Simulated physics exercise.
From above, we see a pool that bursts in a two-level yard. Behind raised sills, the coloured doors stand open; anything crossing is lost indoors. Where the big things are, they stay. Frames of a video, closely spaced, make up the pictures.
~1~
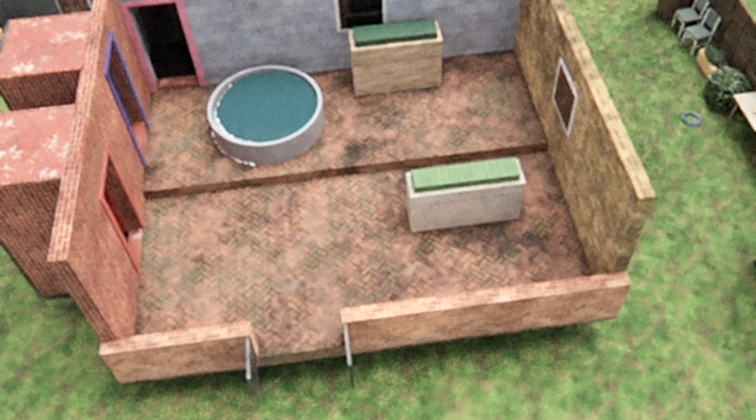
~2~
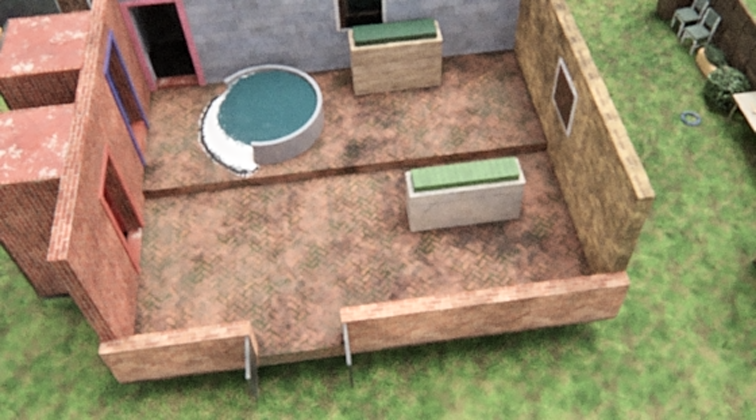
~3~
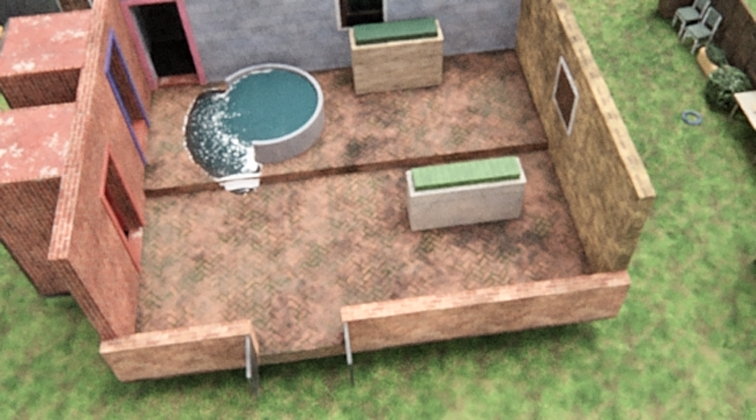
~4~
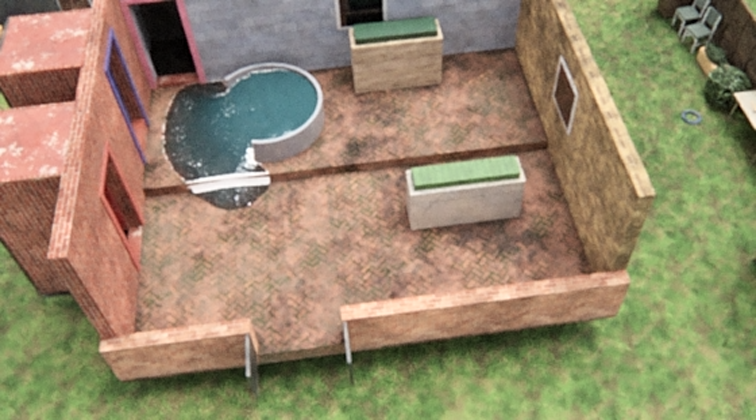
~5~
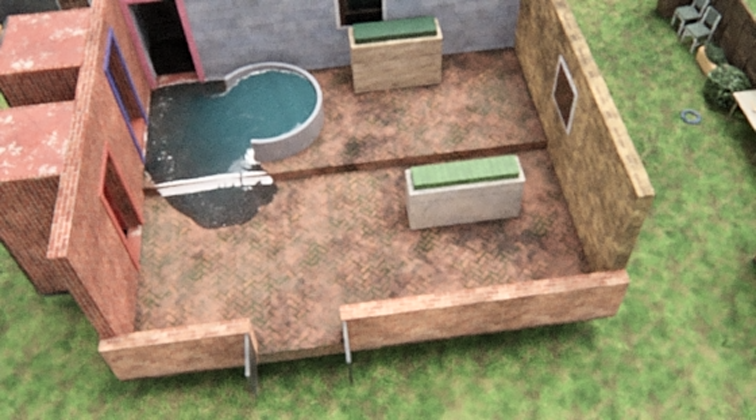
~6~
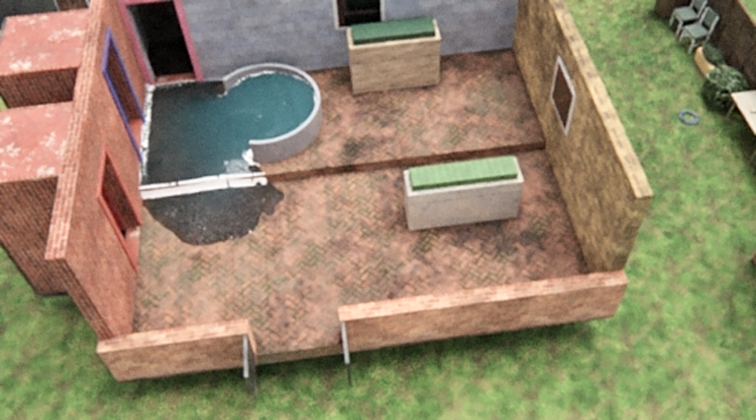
Round pool in a walled brick yard bursting at its left side, water spreading across the upper level and over the step.
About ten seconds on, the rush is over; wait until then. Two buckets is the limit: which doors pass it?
The blue door will keep it to two buckets; the pink door will be overrun; the red door will be overrun.
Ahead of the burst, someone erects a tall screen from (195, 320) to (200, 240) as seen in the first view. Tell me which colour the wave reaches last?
The one in red.
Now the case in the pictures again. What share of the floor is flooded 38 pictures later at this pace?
About 55 percent.
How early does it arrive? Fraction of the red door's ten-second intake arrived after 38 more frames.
Around 90 percent.
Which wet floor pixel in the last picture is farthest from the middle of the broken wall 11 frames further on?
I'd put it around (130, 358).
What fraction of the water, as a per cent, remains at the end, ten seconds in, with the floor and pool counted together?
Around 82 percent.
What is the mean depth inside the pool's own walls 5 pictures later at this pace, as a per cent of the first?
52 percent or so.
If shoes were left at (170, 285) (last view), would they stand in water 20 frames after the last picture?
At that place: Covered.
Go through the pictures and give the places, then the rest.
The first frame shows still water in the round pool at (266, 107).
In the second frame, the front is at (253, 170), out from the gap at (217, 134).
In the third frame, water pours out at (218, 134) and has run to (249, 189).
In the fourth frame, the front is at (192, 86), out from the gap at (218, 133).
In the fifth frame, water pours out at (217, 133) and has run to (213, 225).
In the sixth frame, water pours out at (216, 134) and has run to (201, 241).
A moment on, water covers 20 % of the floor; the blue door wet at the sill, nothing in, the pink door under two buckets in, the red door under two buckets in.
Next, water covers 25 % of the floor; the blue door under two buckets in, the pink door over two buckets in, the red door over two buckets in.
Then, water covers 30 % of the floor; the blue door under two buckets in, the pink door over two buckets in, the red door over two buckets in.
Later, water covers 55 % of the floor; the blue door under two buckets in, the pink door far over two buckets in, the red door over two buckets in.
In the end, water covers 70 % of the floor; the blue door under two buckets in, the pink door far over two buckets in, the red door over two buckets in.
